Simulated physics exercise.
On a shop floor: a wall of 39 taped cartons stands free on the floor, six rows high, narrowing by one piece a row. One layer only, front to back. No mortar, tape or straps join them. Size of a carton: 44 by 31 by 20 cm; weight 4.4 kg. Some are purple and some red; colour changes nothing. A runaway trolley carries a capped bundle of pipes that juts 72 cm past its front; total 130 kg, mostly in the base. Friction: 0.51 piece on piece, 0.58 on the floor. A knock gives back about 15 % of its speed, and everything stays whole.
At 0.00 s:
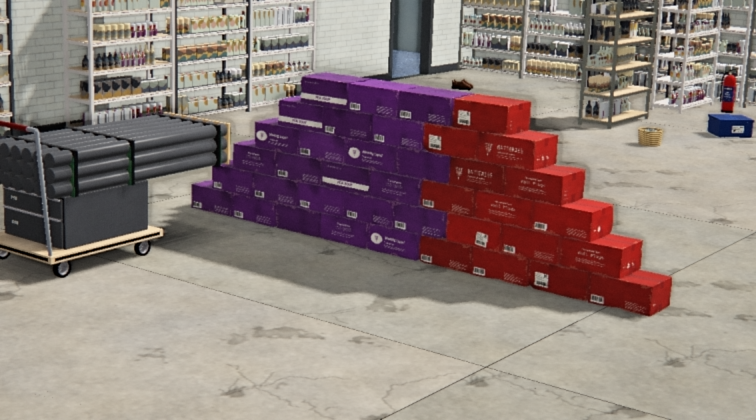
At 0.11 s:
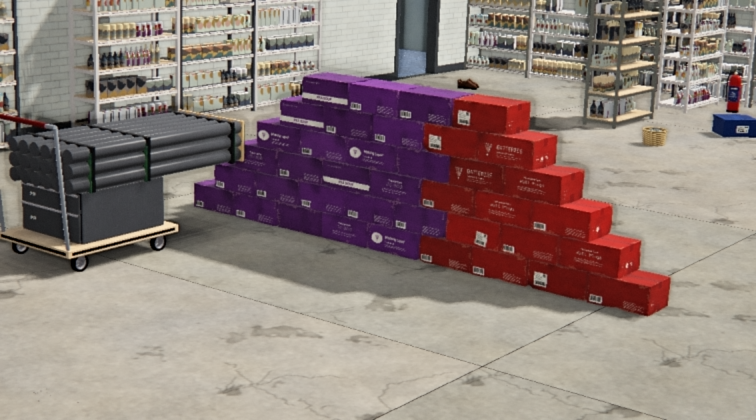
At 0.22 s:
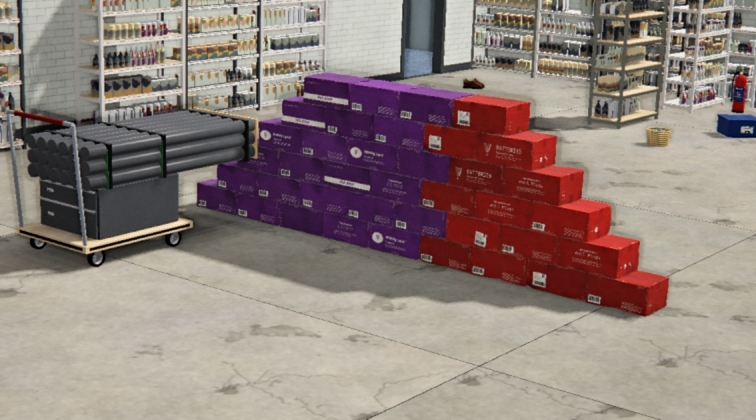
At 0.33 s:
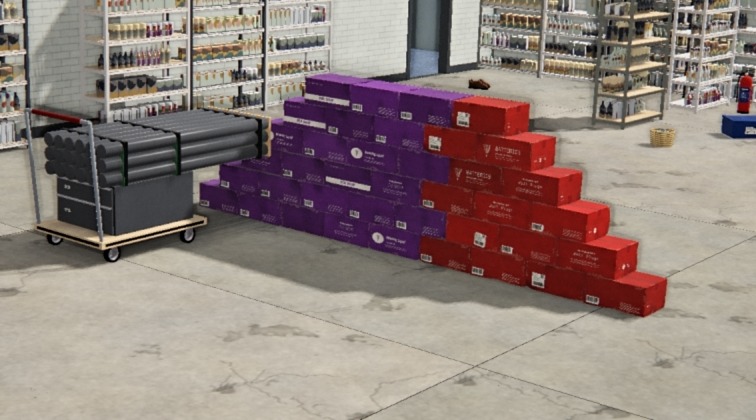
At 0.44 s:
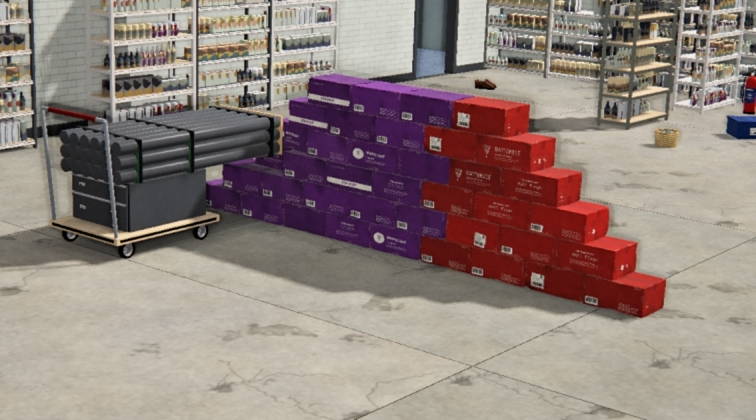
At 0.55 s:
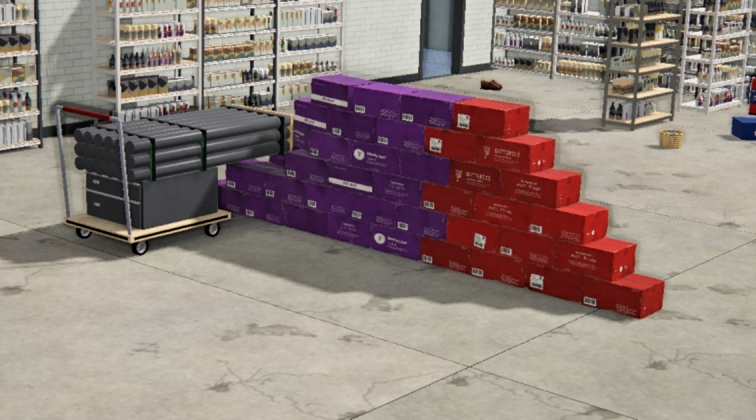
A flatbed cart loaded with dark grey rolls and boxes rolls rightward across a shop floor toward a stepped wall of purple and red cartons. Its load reaches the purple left side and pushes in among the cartons, shifting a few slightly, while the red side stays in place.
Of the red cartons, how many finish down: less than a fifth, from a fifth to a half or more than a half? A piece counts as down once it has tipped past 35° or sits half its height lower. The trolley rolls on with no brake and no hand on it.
It comes to less than a fifth.
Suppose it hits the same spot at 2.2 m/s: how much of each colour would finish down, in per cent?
Then purple 10, red 0 per cent.
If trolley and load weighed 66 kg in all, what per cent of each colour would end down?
In that case purple 20, red 0 per cent.
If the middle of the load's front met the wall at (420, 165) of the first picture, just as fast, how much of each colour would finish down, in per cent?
In that case purple 40, red 50 per cent.
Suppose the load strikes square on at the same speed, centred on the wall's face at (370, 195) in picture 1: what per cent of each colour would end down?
In that case purple 0, red 0 per cent.
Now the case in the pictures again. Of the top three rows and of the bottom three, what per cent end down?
Top 20, bottom 0 per cent.
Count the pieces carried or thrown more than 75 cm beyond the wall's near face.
About 0.
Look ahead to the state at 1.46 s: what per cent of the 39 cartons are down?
At that moment 10 per cent.
By 0.92 s, load 56 cm past the wall's line, still rolling; none of the 15 red cartons down (1 of 39 in all colours); top red carton unmoved; top purple carton moved 11 cm.
By 1.46 s, load 89 cm past the wall's line, still rolling; none of the 15 red cartons down (4 of 39 in all colours); top red carton unmoved; top purple carton tilted 49°, 13 cm lower.
By 2.18 s, load 94 cm past the wall's line, stopped; none of the 15 red cartons down (4 of 39 in all colours); top red carton unmoved; top purple carton upside down.
When it is over (3.7 s), load 94 cm past the wall's line, stopped; none of the 15 red cartons down (4 of 39 in all colours); top red carton unmoved; top purple carton upside down. That is 0 per cent. In pixels of the last frame, middles, top red carton near (491, 118), top purple carton near (489, 217).
